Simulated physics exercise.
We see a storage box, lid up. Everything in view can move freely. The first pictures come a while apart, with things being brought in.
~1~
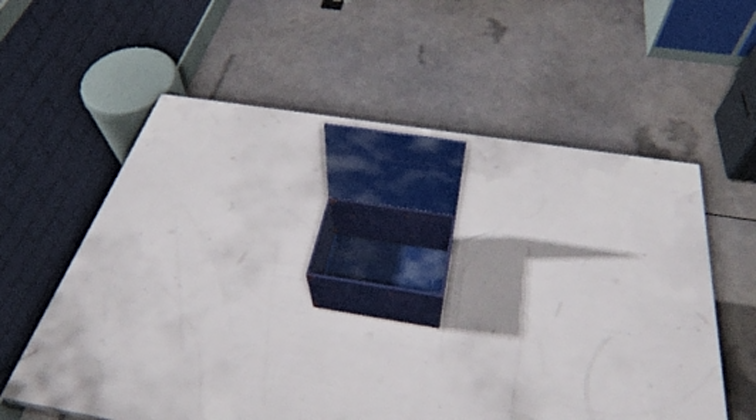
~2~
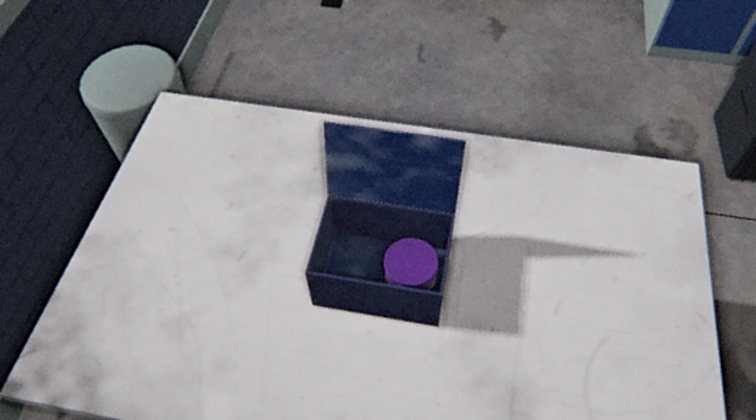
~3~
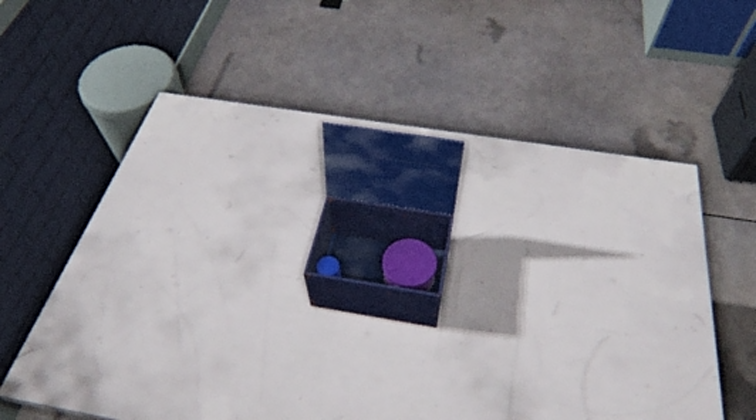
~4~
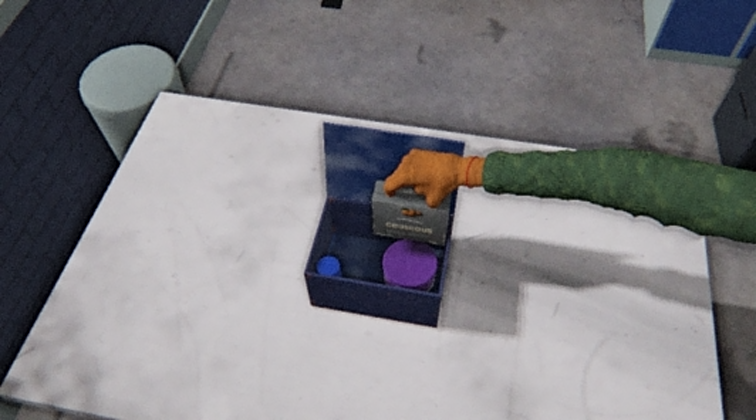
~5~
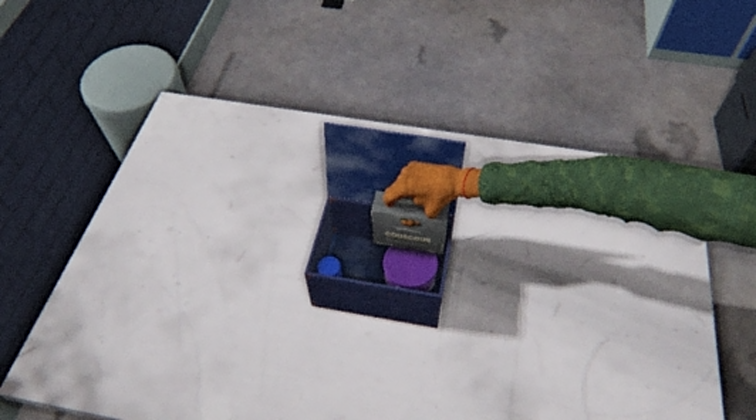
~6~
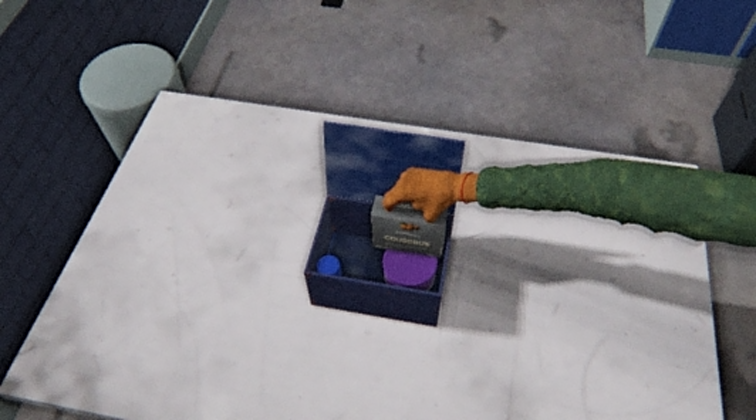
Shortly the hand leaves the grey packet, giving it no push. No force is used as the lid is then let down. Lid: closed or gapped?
Closed.
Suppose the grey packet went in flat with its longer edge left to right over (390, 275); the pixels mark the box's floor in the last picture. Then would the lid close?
Then the box lid comes to rest down.
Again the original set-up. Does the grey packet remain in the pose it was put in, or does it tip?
It ends up leaning.
Then, 1.70 s after the last picture, lid 64° above the rim; grey packet tipped 5° from how it was near (409, 229).
Then, 2.40 s after the last picture, lid 29° above the rim; grey packet tipped 40° from how it was near (405, 246).
At rest, lid shut; tipped over in the box, grey packet; the other 2 in place. Seen from the same camera at the end, grey packet near (403, 267).
